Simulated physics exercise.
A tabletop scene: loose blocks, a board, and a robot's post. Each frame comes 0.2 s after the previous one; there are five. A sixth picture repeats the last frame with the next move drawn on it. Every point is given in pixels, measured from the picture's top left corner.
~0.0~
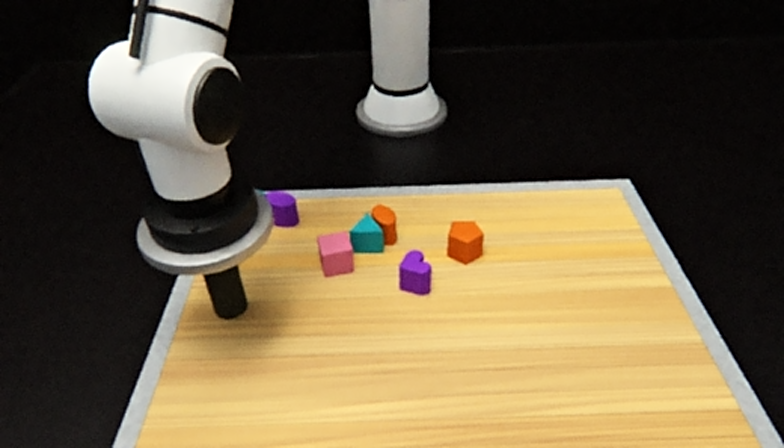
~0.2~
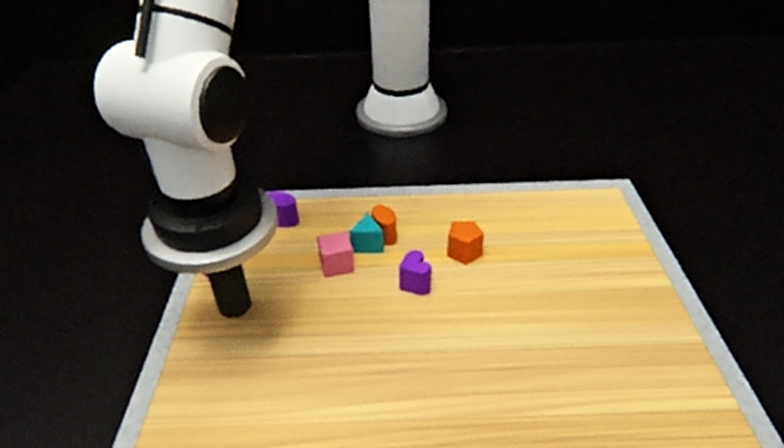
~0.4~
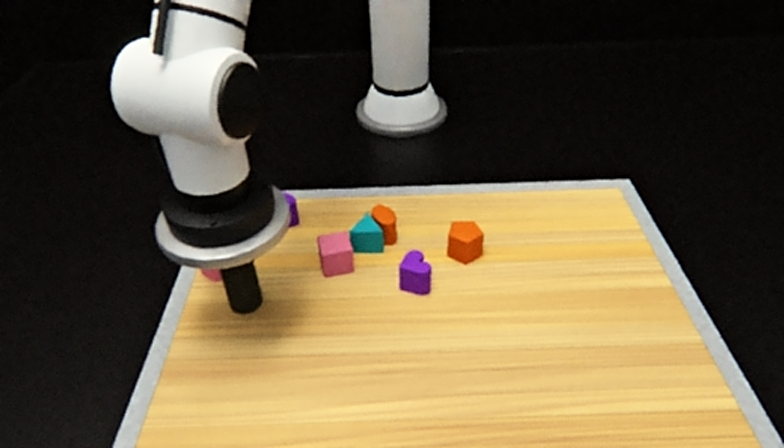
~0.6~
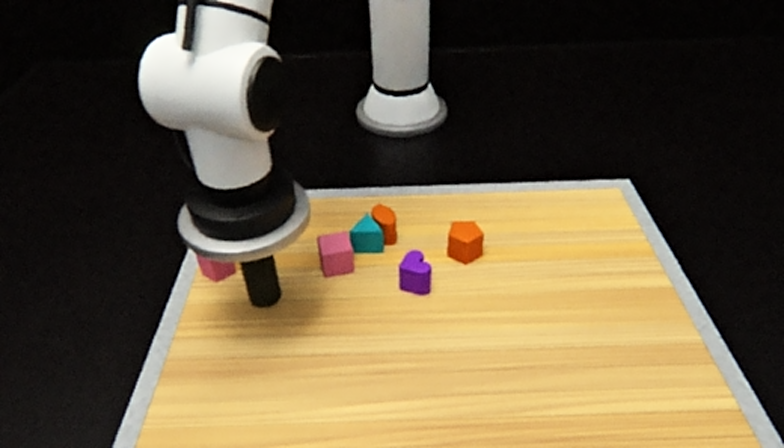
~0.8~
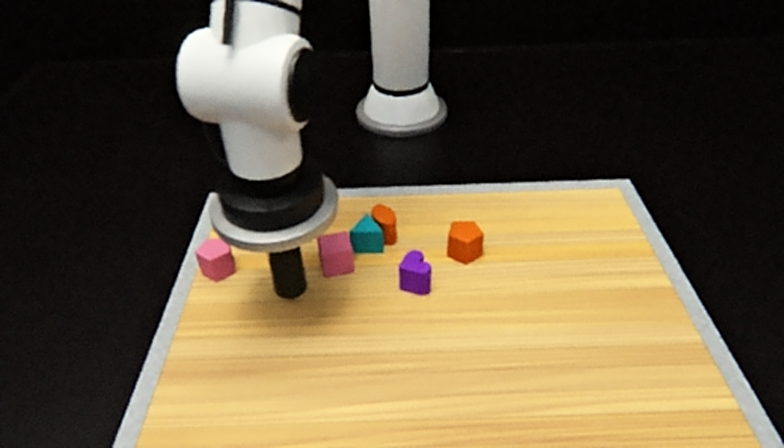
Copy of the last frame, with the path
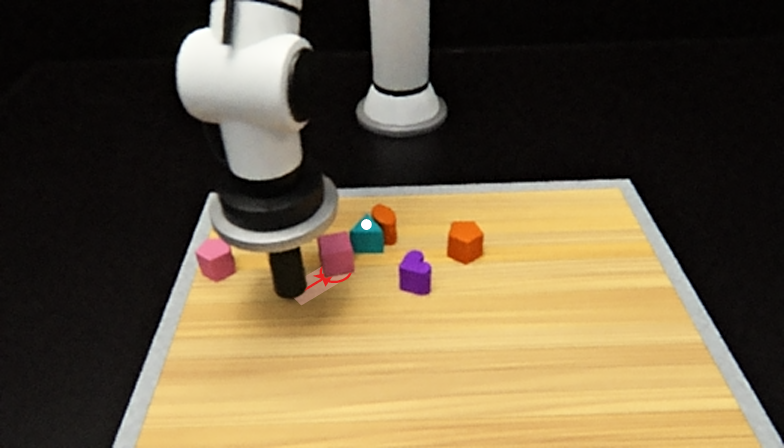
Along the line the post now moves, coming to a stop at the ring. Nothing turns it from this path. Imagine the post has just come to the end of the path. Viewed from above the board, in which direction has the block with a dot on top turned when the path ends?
Viewed from the top, it goes clockwise.
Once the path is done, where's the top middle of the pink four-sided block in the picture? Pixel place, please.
Its top middle: (344, 228).
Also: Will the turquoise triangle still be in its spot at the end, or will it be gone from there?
Shifted.
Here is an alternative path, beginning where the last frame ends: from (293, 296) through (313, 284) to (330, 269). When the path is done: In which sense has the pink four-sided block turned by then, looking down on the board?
Against the clock.
The drawn path runs straight from (293, 296) to (336, 271); the dot is on the turquoise triangle.
The first path, step by step. Halfway along, post (314, 275); pink four-sided block (336, 241).
At the end, post (335, 263); pink four-sided block (344, 228), turned 40° anticlockwise; turquoise triangle (365, 218), turned 35° clockwise; orange oval block (389, 212), turned 15° clockwise.
